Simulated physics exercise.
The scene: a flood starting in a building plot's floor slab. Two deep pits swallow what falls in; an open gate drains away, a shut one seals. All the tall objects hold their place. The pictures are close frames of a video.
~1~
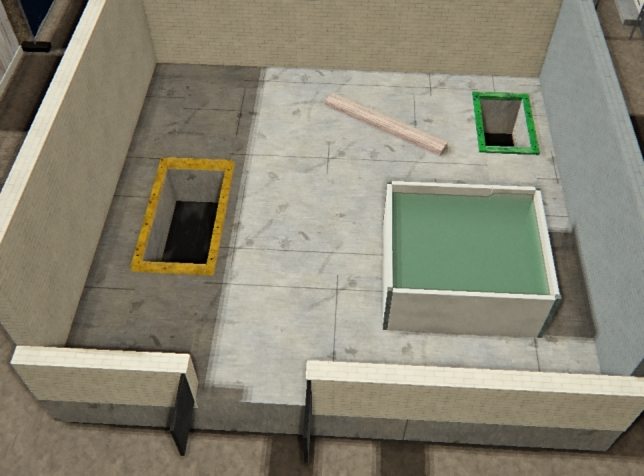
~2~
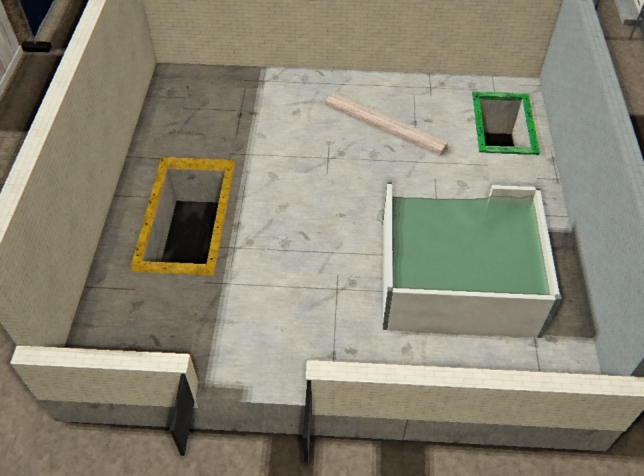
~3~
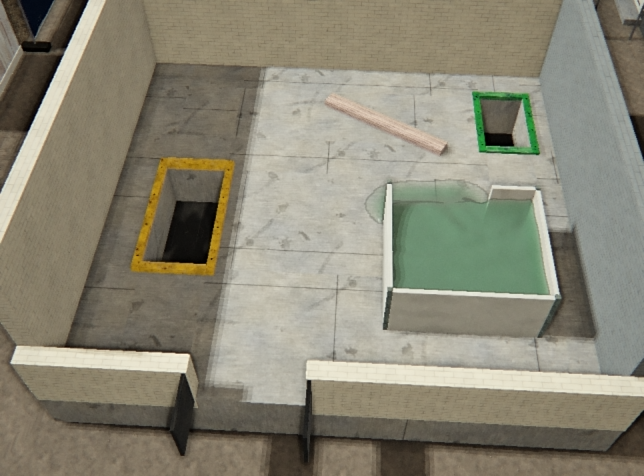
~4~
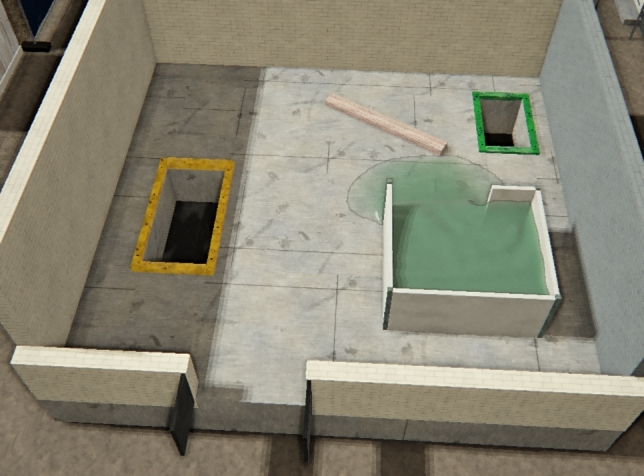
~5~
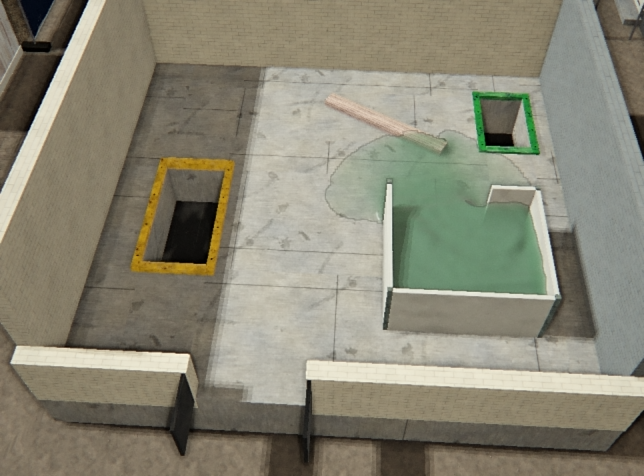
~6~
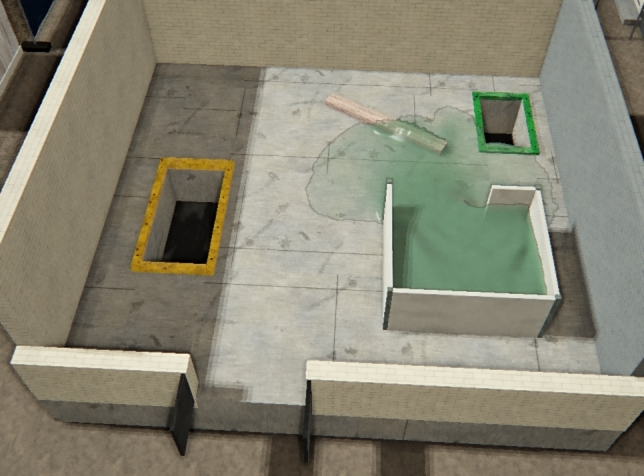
Walled concrete floor with two framed pits and a tank of green water, its far side opening and water spreading across the slab.
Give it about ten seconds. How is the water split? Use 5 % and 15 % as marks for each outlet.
One by one: The gate takes under 5 %; the yellow pit takes under 5 %; the green pit takes over 15 %.
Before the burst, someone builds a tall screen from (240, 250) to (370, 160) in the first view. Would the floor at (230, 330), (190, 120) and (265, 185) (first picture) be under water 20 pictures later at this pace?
In turn: Flooded, wet, no water.
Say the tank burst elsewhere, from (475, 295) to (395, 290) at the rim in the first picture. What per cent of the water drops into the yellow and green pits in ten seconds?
In per cent: Yellow 2, green 10.
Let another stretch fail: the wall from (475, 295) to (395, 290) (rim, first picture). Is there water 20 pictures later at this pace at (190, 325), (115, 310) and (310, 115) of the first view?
In turn: Under water, covered, no water.
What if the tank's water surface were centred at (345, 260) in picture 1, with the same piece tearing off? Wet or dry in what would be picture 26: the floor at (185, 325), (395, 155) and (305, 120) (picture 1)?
In that order: Free of water, awash, covered.
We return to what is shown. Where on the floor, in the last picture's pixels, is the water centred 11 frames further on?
At about (406, 174).
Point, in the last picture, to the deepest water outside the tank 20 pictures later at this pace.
Close to (151, 83).
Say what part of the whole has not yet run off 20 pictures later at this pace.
Some 88 per cent.
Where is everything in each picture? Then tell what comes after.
In the first picture, still water in the tank at (467, 240).
In the second picture, water pours out on the tank's far side and has run to (381, 219).
In the third picture, water pours out on the tank's far side and has run to a hidden place.
In the fourth picture, the front is at (459, 160), out from the gap on the tank's far side.
In the fifth picture, the front is at (453, 135), out from the gap on the tank's far side.
In the sixth picture, the front is at (458, 113), out from the gap on the tank's far side.
A moment on, water covers 35 % of the floor; the gate 0 %, the yellow pit 0 %, the green pit 3 %.
Next, water covers 45 % of the floor; the gate 0 %, the yellow pit 0 %, the green pit 6 %.
Then, water covers 50 % of the floor; the gate 0 %, the yellow pit 0 %, the green pit 12 %.
Later, water covers 70 % of the floor; the gate 0 %, the yellow pit 1 %, the green pit 18 %.
In the end, water covers 95 % of the floor; the gate 1 %, the yellow pit 2 %, the green pit 21 %.
